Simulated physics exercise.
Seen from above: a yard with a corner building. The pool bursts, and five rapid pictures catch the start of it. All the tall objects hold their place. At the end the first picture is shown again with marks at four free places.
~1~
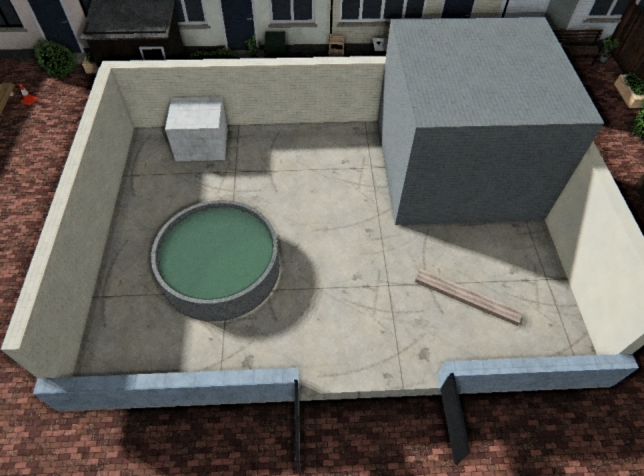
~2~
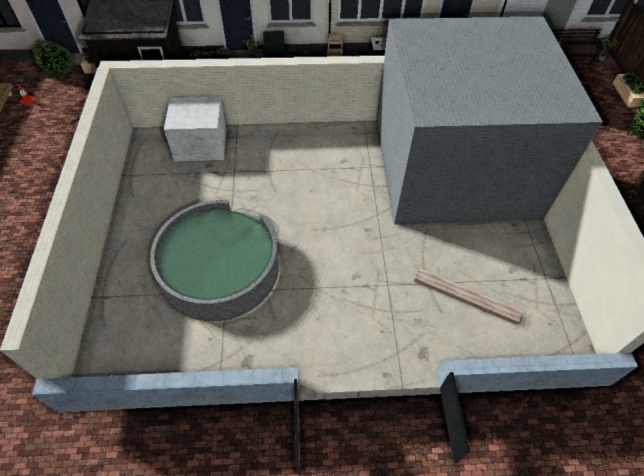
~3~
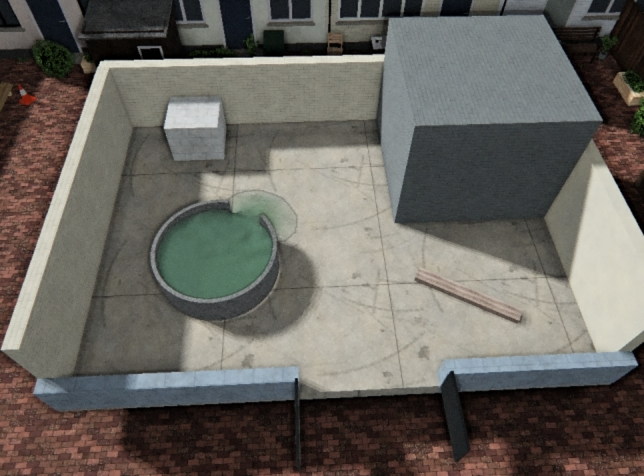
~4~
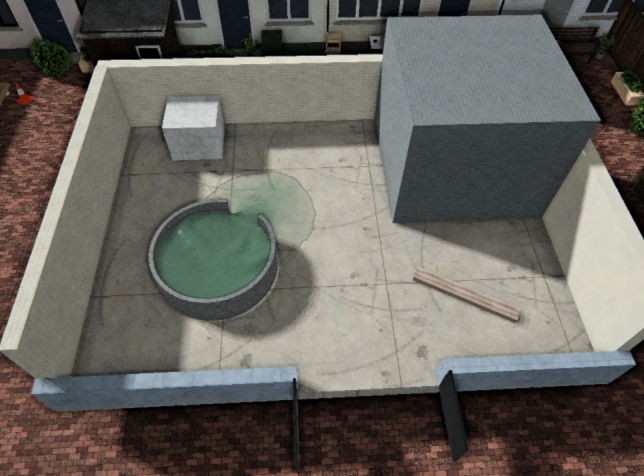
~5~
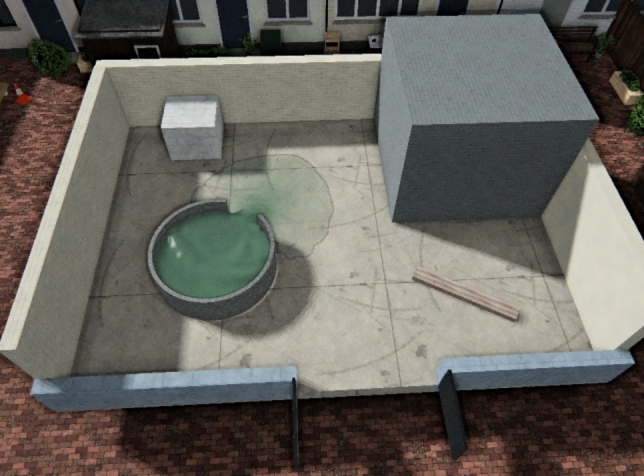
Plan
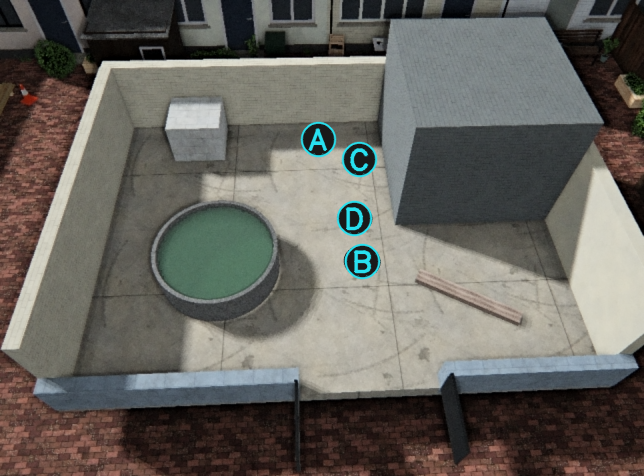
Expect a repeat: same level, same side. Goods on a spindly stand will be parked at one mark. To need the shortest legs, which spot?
B.
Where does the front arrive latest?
It is B.
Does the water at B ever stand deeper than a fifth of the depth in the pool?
No, less.
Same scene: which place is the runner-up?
That is place D.
In cyan, A at (318, 139); B at (362, 261); C at (359, 159); D at (354, 218).
With A, the water peaks at about 38 % of the depth that stood in the pool.
With B, the water peaks at about 8 % of the depth that stood in the pool.
With C, the water peaks at about 40 % of the depth that stood in the pool.
With D, the water peaks at about 18 % of the depth that stood in the pool.
